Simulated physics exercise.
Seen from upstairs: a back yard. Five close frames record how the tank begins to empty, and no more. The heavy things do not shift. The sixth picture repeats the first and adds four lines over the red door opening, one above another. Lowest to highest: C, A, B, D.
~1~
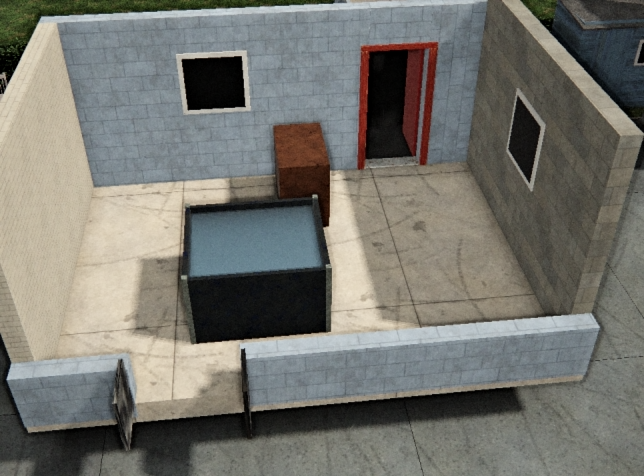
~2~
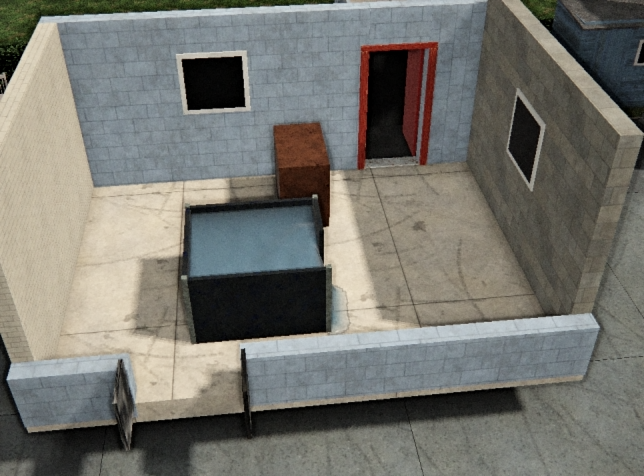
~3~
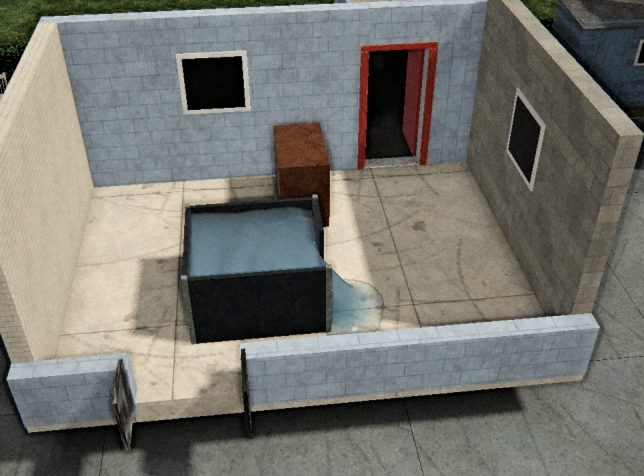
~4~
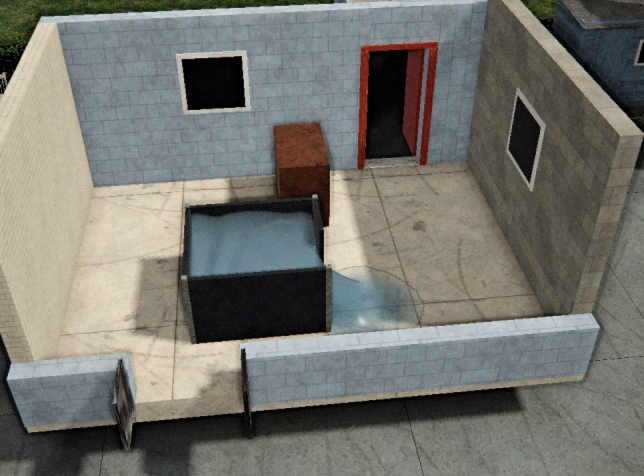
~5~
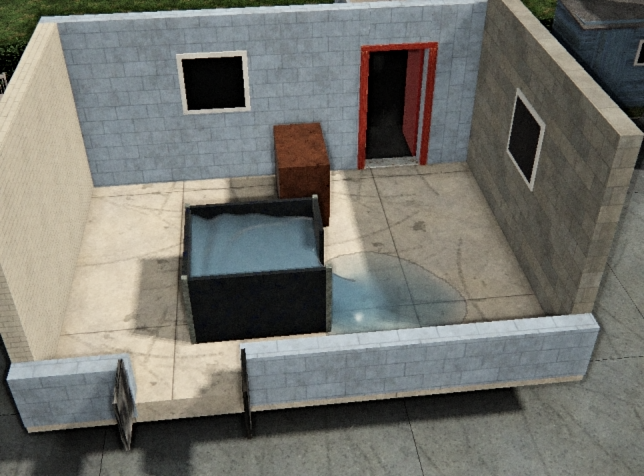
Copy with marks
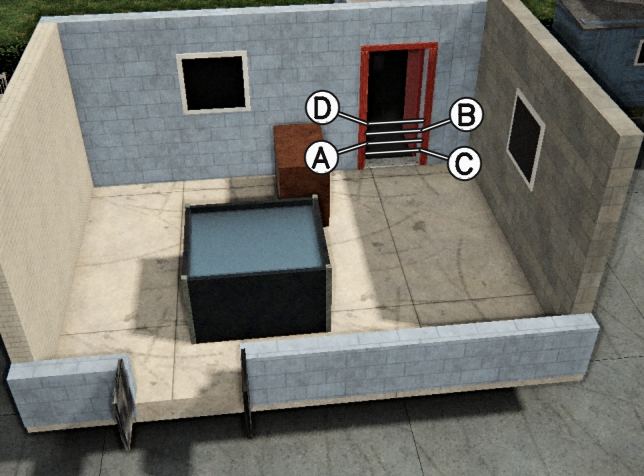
At first, a dark tank full of still water sits in a walled back yard with a red doorway and a rusty-brown block behind it. Water then emerges at the tank's right side, and the level inside drops as a shallow puddle spreads steadily rightward across the pale paving.
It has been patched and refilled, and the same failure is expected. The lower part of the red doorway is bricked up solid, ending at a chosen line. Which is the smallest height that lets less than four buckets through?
C will do.
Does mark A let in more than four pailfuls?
No.
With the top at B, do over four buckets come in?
No, not at all.
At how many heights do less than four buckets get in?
All four.
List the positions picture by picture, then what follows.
The first picture shows water in the tank at rest, its middle at (255, 241); foot of the red doorway at (392, 167); open gate at (184, 345).
In the second picture, 1 % of the ground under water, visible out to (334, 288).
In the third picture, 3 % of the ground under water, visible out to (373, 294).
In the fourth picture, 7 % of the ground under water, visible out to (417, 303).
In the fifth picture, 13 % of the ground under water, visible out to (460, 302).
In white, A at (393, 141); B at (394, 132); C at (393, 151); D at (395, 122); from the bottom up C, A, B, D.
With A, nothing gets over.
With B, nothing gets over.
With C, a splash gets over, under a bucket.
With D, nothing gets over.
